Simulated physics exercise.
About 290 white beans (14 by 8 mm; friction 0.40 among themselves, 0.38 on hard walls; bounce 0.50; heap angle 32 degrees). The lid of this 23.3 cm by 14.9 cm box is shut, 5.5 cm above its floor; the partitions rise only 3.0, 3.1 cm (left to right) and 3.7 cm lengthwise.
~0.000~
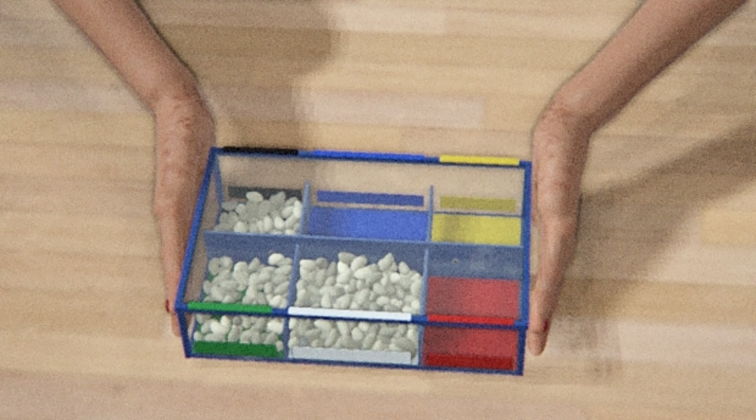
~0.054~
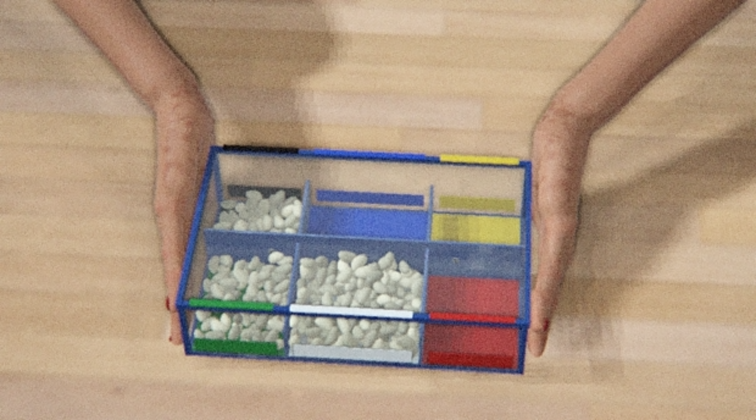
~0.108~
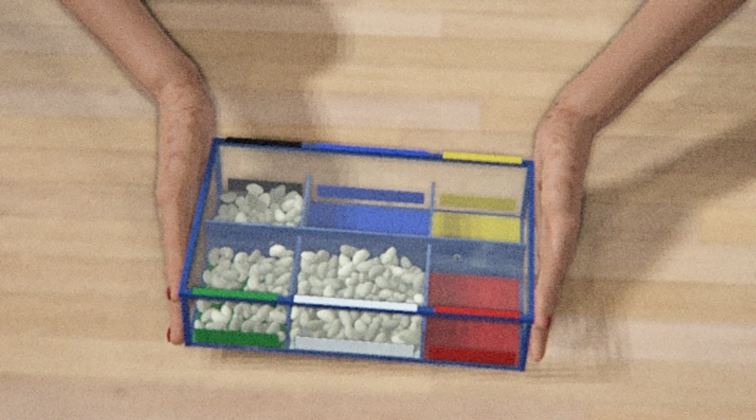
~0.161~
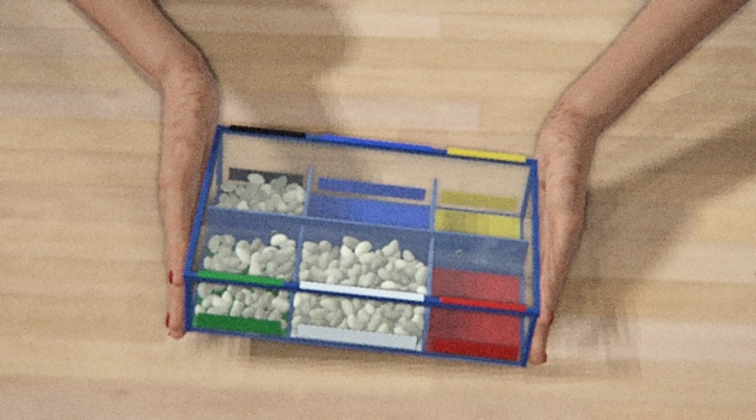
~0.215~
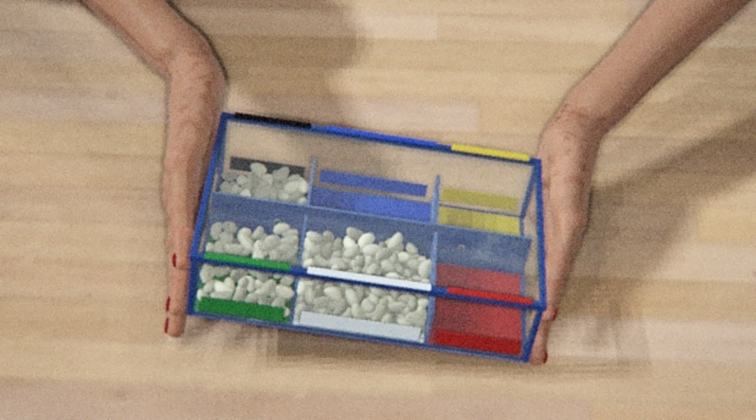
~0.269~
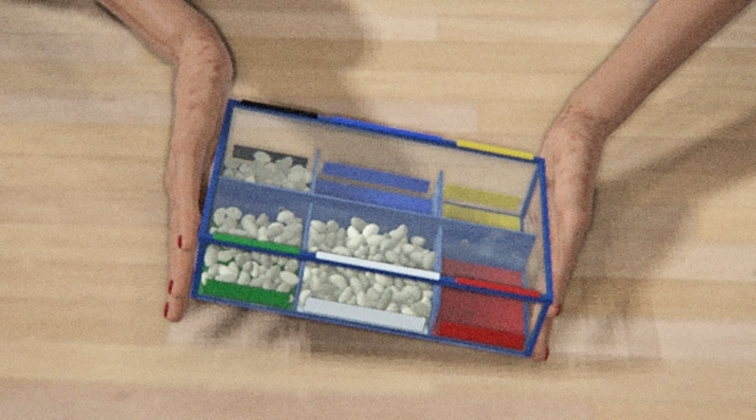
On a pale wooden surface, two hands hold a clear, blue-edged box of coloured compartments, three containing white beans, and gradually tilt it, the left side rising higher than the right while the beans stay in their sections.
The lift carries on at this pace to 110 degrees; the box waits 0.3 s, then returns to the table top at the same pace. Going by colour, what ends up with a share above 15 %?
Red: Yes, blue: No, green: No, yellow: Yes, white: No, black: No.
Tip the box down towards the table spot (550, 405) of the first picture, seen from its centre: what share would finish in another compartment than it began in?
About 75 per cent.
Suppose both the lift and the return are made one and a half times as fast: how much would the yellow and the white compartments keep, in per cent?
Then: Yellow 55, white 10.
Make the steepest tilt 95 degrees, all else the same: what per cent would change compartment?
About 85 per cent.
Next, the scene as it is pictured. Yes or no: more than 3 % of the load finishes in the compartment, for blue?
Blue yes.
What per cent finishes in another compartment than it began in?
Some 90 per cent.
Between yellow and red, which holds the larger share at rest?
The yellow compartment.
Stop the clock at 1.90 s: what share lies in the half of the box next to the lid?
Some 80 per cent.
After 1.90 s, tilt 110 degrees; red 25 %, blue 10 %, yellow 45 %, white 10 %, black 5 %.
Then, at 2.98 s, tilt 56 degrees; red 30 %, blue 5 %, yellow 55 %, white 5 %, black 5 %.
Then, at 4.03 s, tilt 0 degrees; red 30 %, blue 5 %, yellow 55 %, white 5 %, black 5 %.
At rest (4.6 s), red 30 %, blue 5 %, green 0 %, yellow 55 %, white 5 %, black 5 %.
